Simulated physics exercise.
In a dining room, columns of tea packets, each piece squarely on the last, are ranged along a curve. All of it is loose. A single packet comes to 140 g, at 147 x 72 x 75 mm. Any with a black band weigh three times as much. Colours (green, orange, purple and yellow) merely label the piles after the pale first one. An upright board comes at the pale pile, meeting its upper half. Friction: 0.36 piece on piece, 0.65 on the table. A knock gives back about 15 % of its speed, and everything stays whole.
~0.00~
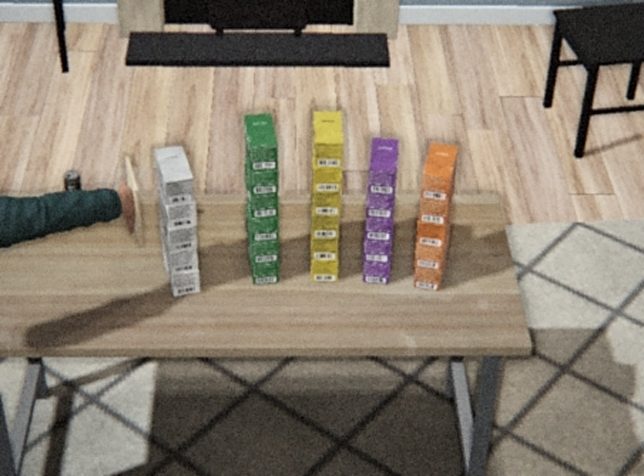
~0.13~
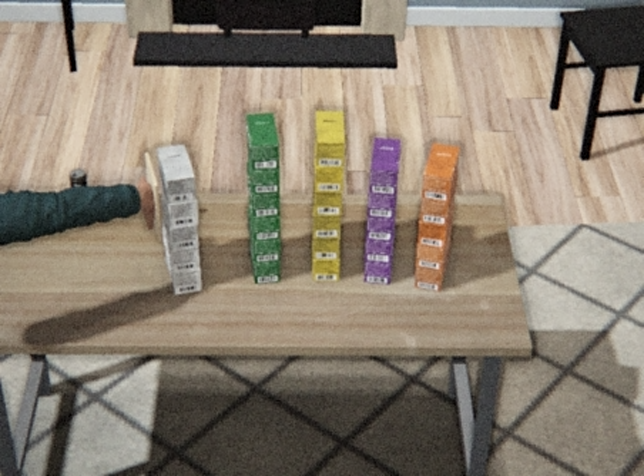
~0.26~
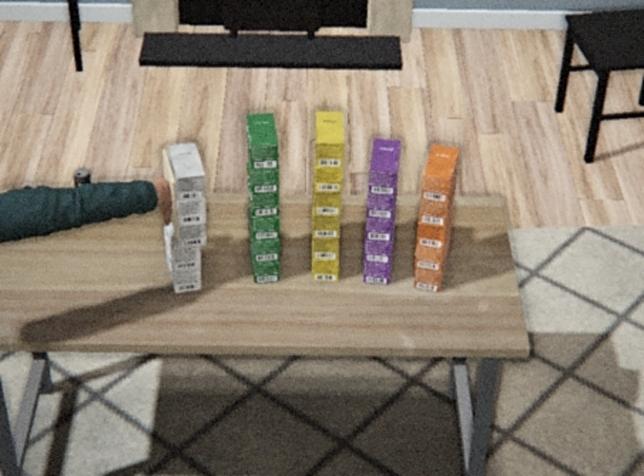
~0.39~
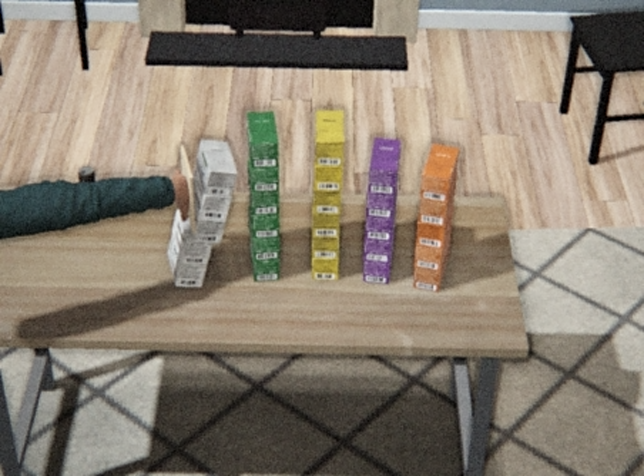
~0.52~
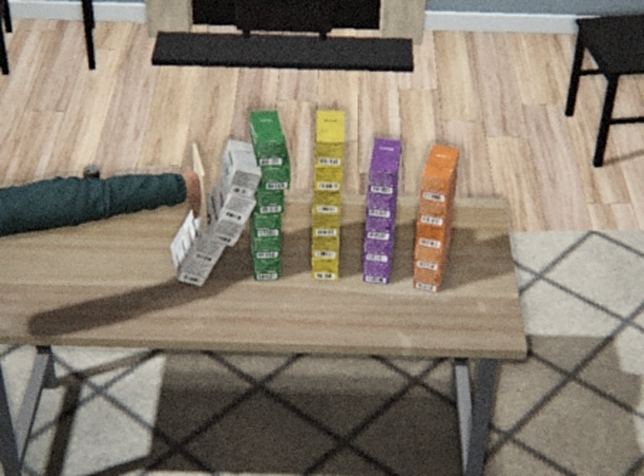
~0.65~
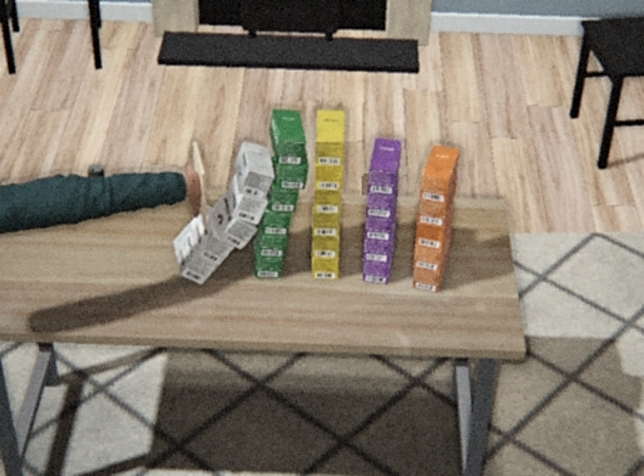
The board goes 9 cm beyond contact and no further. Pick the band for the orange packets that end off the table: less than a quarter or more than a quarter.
More than a quarter of them.
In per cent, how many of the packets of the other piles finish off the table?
Near 35 per cent.
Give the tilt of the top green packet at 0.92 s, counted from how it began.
About 20°.
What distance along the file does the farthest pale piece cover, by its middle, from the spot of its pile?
Roughly 34 cm along.
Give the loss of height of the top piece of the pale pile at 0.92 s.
About 8 cm.
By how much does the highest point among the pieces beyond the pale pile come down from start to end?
Roughly 22 cm.
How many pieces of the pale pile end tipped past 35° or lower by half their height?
5 of them.
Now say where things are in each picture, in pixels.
In the first frame (places mark the middle of the side facing us; the camera moves round a little), board (138, 211) 7 cm short; top orange packet (441, 160); top green packet (261, 129); the rest undisturbed.
The second frame shows board (158, 206) 24 mm short; top orange packet (442, 160).
The third frame shows board (175, 203) 20 mm in; top orange packet (441, 161).
The fourth frame shows board (192, 198) 6 cm in, top of the pale pile leaning 15°; top orange packet (441, 161); the rest undisturbed.
The fifth frame shows board (204, 196) 9 cm in, stopped, top of the pale pile leaning 21°; top orange packet (441, 162); top green packet (267, 126) shifted 10 mm; 3 disturbed, none off the table.
The sixth frame shows board (204, 194) 9 cm in, stopped, top of the pale pile leaning 23°; top orange packet (441, 162); top green packet (290, 124) leaning 8°; steepest lean 8°, the packet at (284, 201); 6 disturbed, none off the table.
After 0.92 s, 5 of the pale pile down; none of the 5 orange packets off the table (0 of 22 in all colours); top orange packet unmoved; top green packet leaning 22°.
After 1.26 s, 5 of the pale pile down; none of the 5 orange packets off the table (0 of 22 in all colours); top orange packet leaning 26°; top yellow packet leaning 34°, 7 cm lower.
After 1.58 s, 5 of the pale pile down; 2 of the 5 orange packets off the table (2 of 22 in all colours); top orange packet on its side; top purple packet leaning 74°, 27 cm lower.
After 2.08 s, 5 of the pale pile down; 3 of the 5 orange packets off the table (7 of 22 in all colours); top orange packet leaning 34°, 1.04 m lower; top purple packet upside down.
By the end (2.9 s), 5 of the pale pile down; 3 of the 5 orange packets off the table (8 of 22 in all colours); top orange packet 1.05 m lower; top green packet on its side. That is 60 per cent. As the last picture would show them, middles, top green packet near (567, 396).
